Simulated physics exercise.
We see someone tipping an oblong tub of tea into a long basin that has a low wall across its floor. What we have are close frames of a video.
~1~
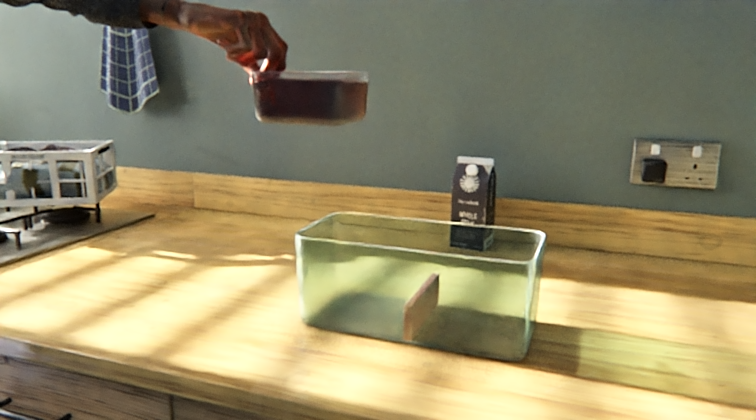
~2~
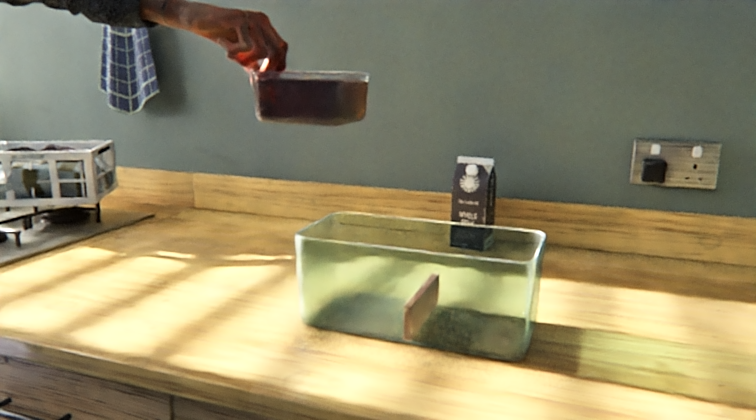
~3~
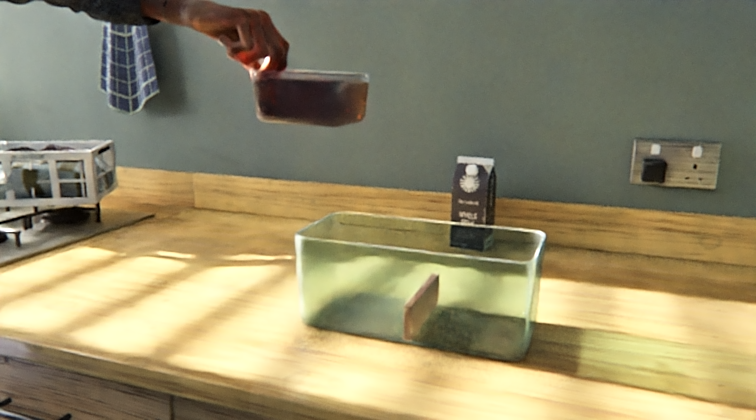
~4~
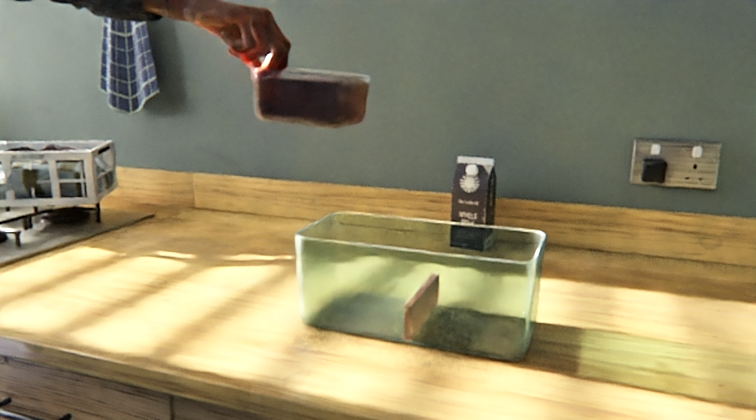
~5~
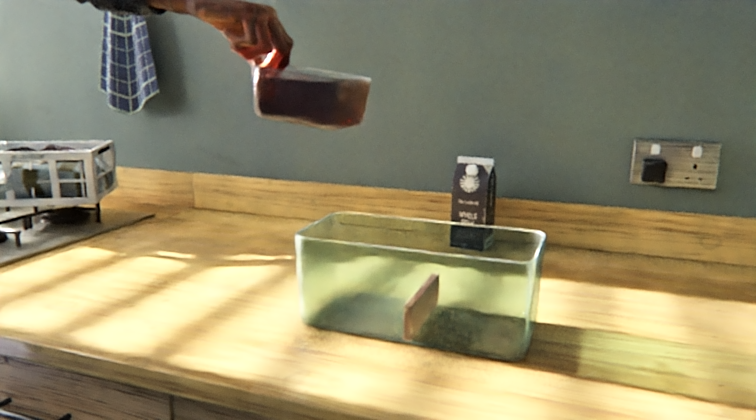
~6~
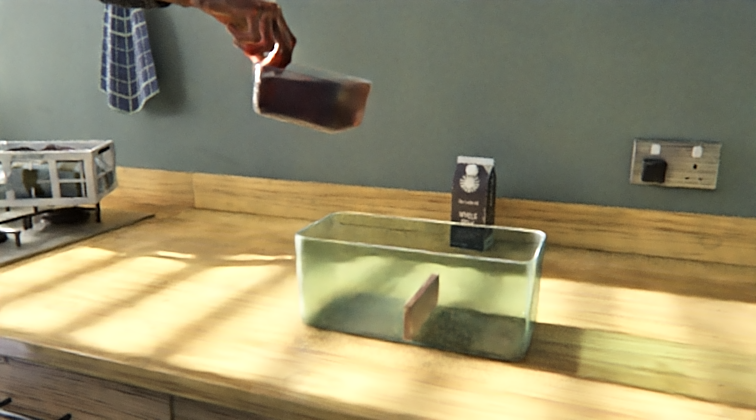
In a sunlit kitchen, a hand held an oblong tub of dark tea above a long glass basin with a low wall inside, keeping it nearly level before slowly tilting it slightly to the right.
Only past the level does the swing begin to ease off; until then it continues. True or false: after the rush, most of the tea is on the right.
False, it is on the left.
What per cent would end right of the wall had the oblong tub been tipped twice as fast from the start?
Around 15 per cent ends up there.
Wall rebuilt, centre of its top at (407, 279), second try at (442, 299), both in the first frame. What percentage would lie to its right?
60 per cent first, then 10 per cent.
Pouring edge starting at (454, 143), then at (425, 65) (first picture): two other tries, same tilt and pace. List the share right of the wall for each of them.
95 % and 90 %.
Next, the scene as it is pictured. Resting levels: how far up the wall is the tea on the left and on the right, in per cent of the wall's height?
It settles around 40 on the left side and around 30 on the right side.
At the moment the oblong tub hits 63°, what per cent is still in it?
50 per cent or so.
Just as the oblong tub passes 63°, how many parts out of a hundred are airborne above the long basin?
It's close to 40 %.
A moment on, the tilt is 63° and 48 per cent is still to pour, 10 is left of the wall and 0 right of it.
Next, the tilt is 92° and 10 per cent is still to pour, 41 is left of the wall and 37 right of it.
Then the tilt is 94° and 2 per cent is still to pour, 55 is left of the wall and 37 right of it.
Later the tilt is 94° and 0 per cent is still to pour, 59 is left of the wall and 38 right of it.
At rest 59 per cent lies left of the wall, 38 right of it and 4 outside.
